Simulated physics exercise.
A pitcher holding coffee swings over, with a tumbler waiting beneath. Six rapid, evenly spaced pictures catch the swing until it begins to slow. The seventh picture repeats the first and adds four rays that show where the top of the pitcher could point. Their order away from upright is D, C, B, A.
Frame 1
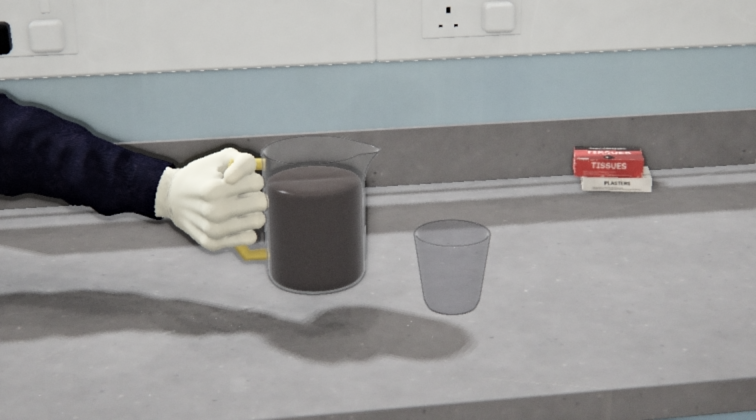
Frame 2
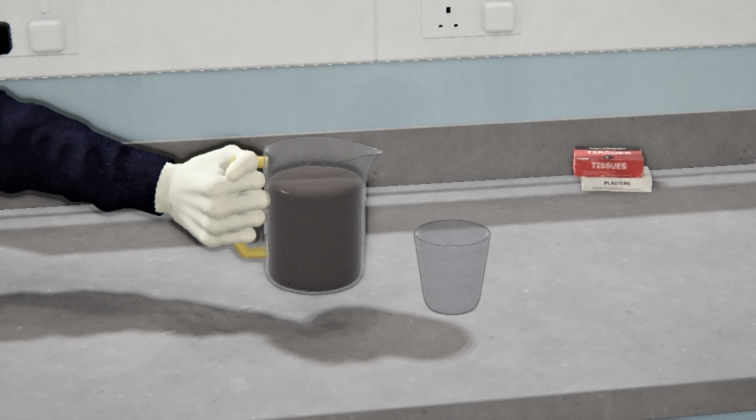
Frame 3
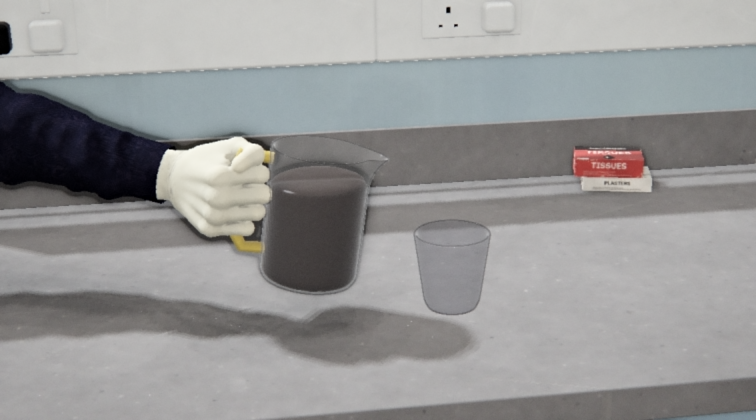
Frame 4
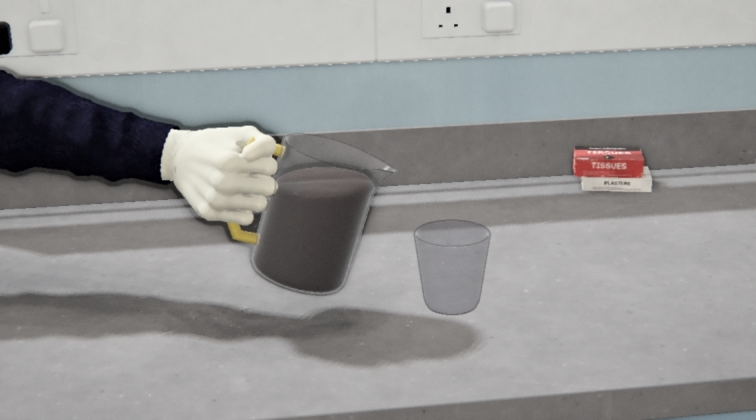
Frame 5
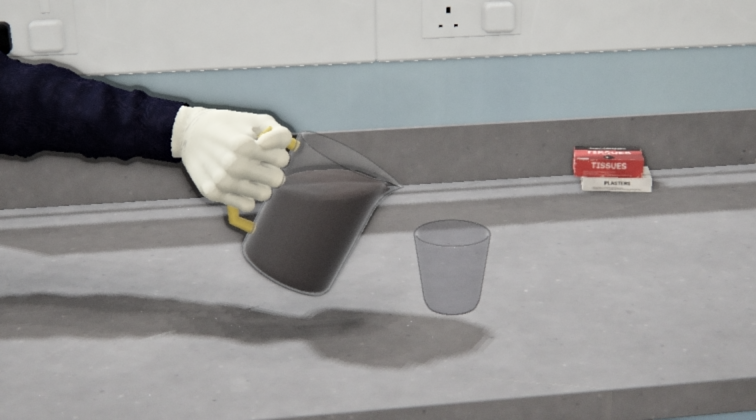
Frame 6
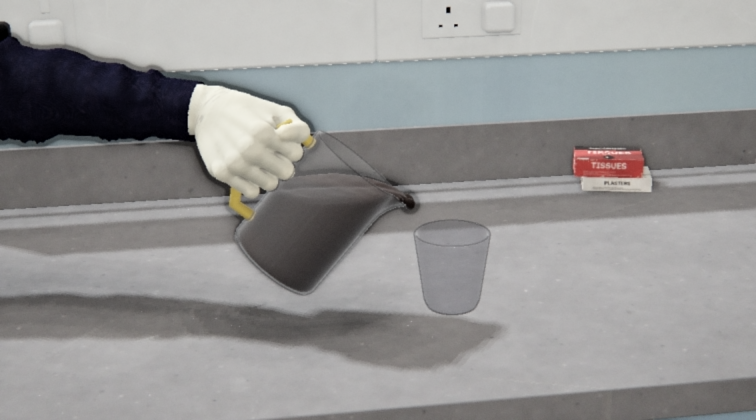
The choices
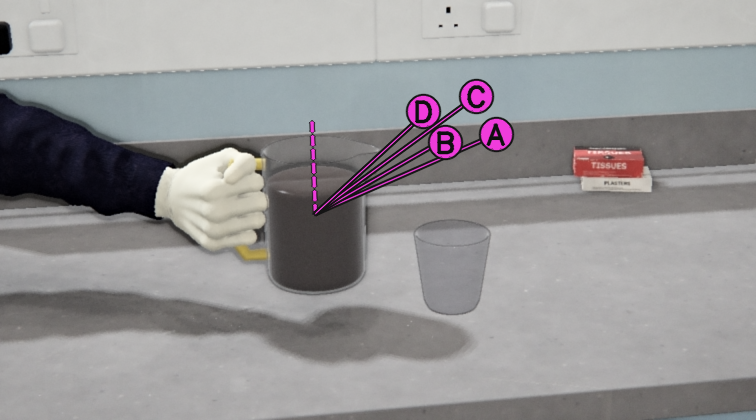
The clip opens on a gloved hand holding a clear pitcher of dark coffee upright on the left, beside an empty tumbler on a grey counter. The hand tilts the pitcher rightward, slightly at first and then steeply, until coffee reaches the spout and just passes over its lip.
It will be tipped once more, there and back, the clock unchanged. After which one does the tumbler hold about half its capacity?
I would pick line D.
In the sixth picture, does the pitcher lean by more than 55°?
No, it does not.
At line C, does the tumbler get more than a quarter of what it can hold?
Yes, it does.
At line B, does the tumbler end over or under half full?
Over.
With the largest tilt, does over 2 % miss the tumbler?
Yes, it does.
On the marked copy, A at (480, 140); B at (429, 148); C at (462, 106); D at (412, 125).
For line A, the tumbler ends with about 64 % of what it can hold; 25 % of the coffee is spilt.
For line B, the tumbler ends with about 72 % of what it can hold; 10 % of the coffee is spilt.
For line C, the tumbler ends with about 66 % of what it can hold.
For line D, the tumbler ends with about 46 % of what it can hold.
